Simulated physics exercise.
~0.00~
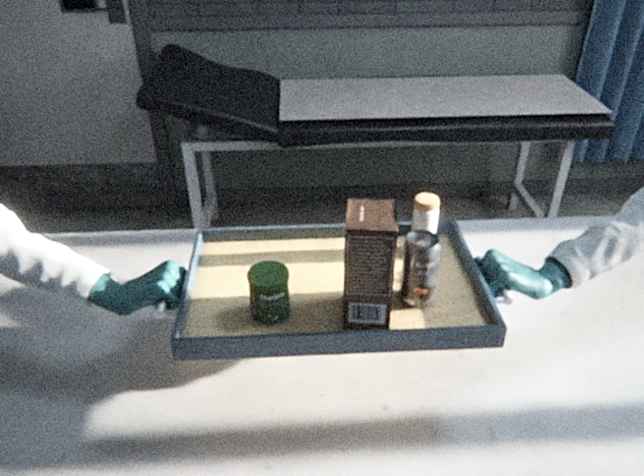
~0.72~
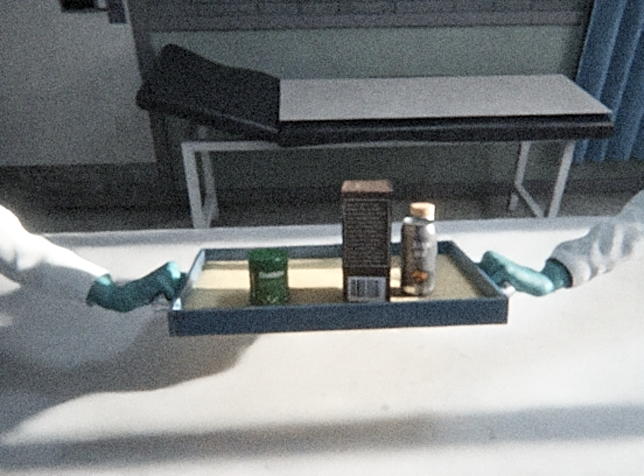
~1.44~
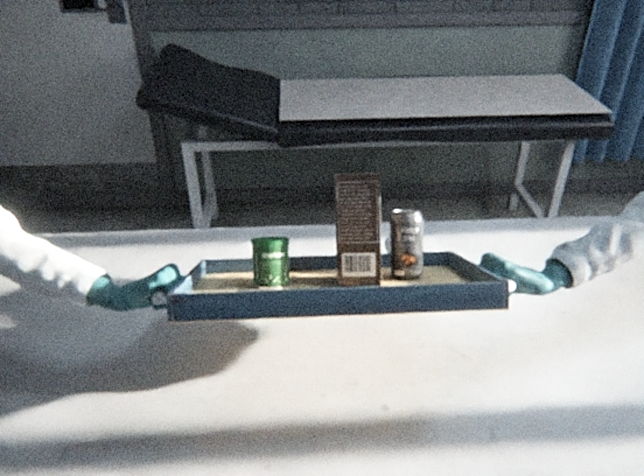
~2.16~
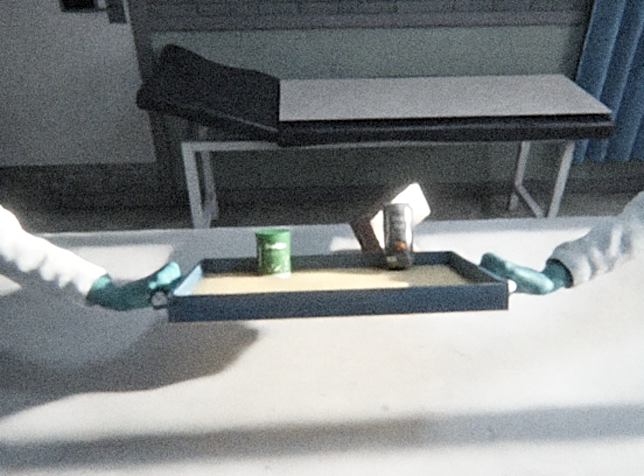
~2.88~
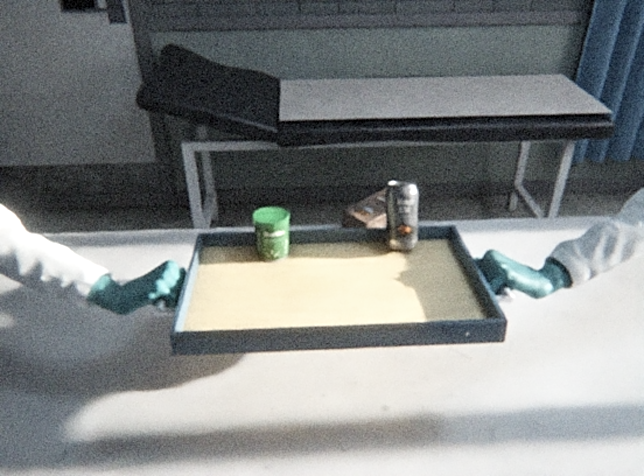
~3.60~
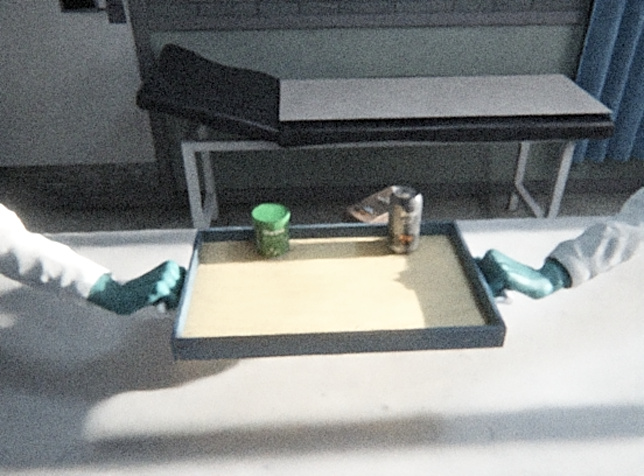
At first, two green-gloved hands hold a blue-rimmed tray level above a pale table, with a green tin on the left and a tall brown carton, a grey can and a white shaker on the right. The hands tip the far edge down, and the items lean and slide away toward it. The shaker topples and drops out of sight behind the can, then the carton pitches over the far rim. The hands level the tray again. The tin and the can end upright near the far rim, while the carton lies on its side beyond it.
